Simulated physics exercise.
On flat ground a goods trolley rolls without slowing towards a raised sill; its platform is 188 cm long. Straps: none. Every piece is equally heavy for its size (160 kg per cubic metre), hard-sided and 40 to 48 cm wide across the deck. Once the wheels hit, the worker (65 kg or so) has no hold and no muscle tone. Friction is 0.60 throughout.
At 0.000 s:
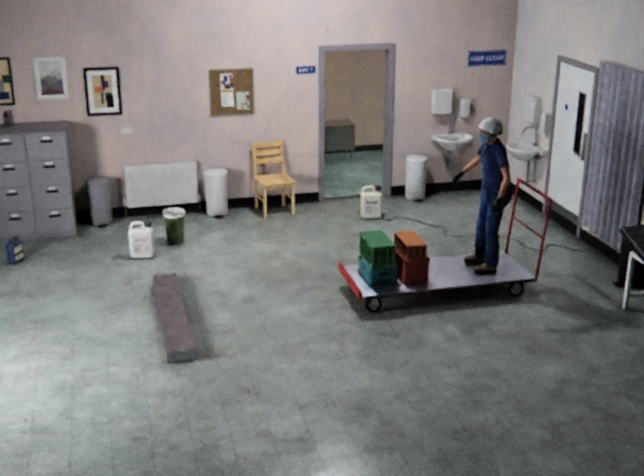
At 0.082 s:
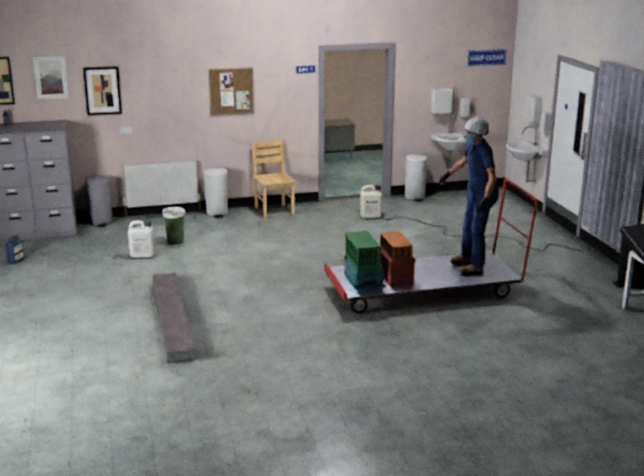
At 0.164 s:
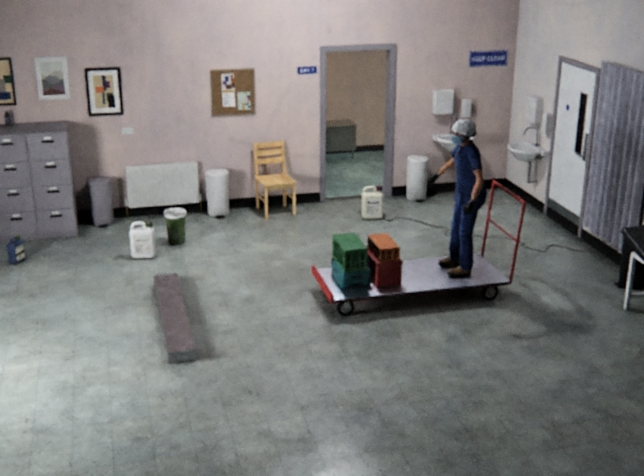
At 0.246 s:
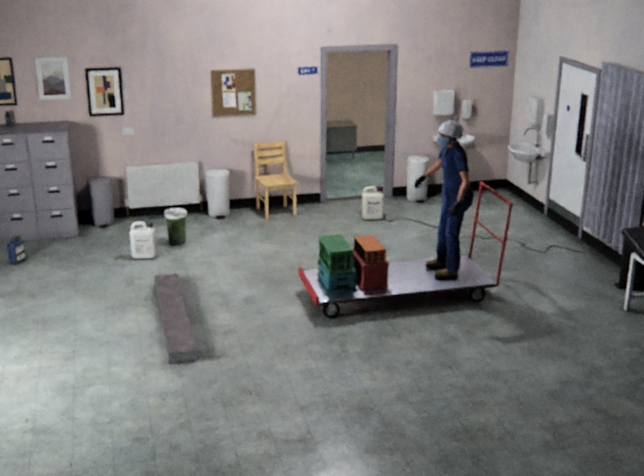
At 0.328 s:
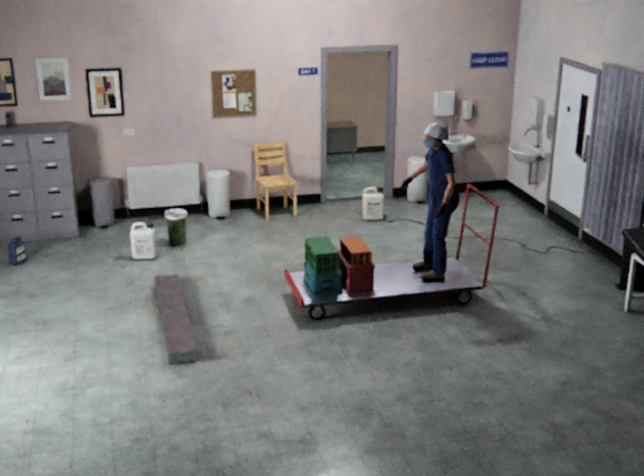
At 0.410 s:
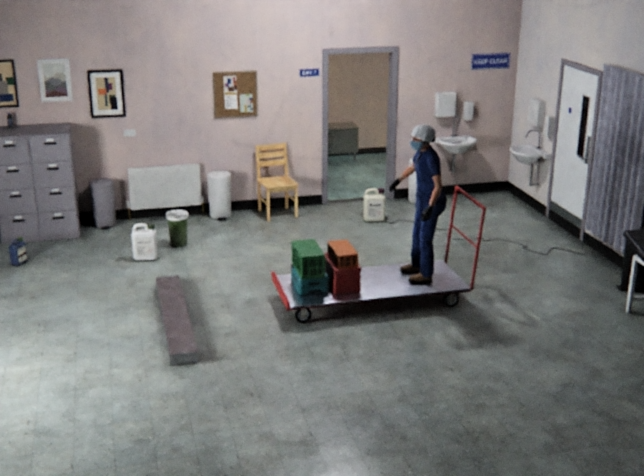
A worker in dark blue clothes and a pale cap stands on a flat trolley with a red handle in a grey-floored, pink-walled utility room, seen from high up. Green and orange crates sit at the trolley's left end, with a long dark sill on the floor farther left and a wooden chair behind. The trolley rolls steadily leftward, carrying the standing worker and crates, while the view stays almost still.
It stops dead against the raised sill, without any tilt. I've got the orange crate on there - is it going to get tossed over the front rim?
Seems to me it will wind up inside the bed.
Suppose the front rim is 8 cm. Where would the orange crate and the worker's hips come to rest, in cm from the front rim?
Result: Orange 10 cm behind rim; hips 70 cm behind rim.
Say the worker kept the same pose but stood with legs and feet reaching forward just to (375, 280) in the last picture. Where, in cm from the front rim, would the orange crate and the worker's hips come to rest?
Neither reaches the rim: The orange item rests 10 cm behind, the hips 70 cm behind.
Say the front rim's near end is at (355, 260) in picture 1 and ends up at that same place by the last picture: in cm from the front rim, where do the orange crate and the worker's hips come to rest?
So the orange one stops 10 cm short of the front rim, while the hips end up 60 cm behind it.
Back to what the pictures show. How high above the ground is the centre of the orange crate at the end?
About 55 cm.
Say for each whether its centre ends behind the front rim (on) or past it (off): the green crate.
End result - green: Goes over.
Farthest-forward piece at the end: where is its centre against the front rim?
Its centre ends some 40 cm past the rim.
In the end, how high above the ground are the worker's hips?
Around 60 centimetres high.
Impact comes at 0.96 s.
After 1.51 s the orange crate is 25 cm behind the rim, tilted 55°, near (202, 268) in the last picture's view.
After 1.96 s the orange crate is 24 cm behind the rim, tilted 60°, near (200, 268) in the last picture's view.
Final state at 2.5 s, past the rim, green crate; behind it, red tote, orange crate, teal suitcase and the worker's hips.
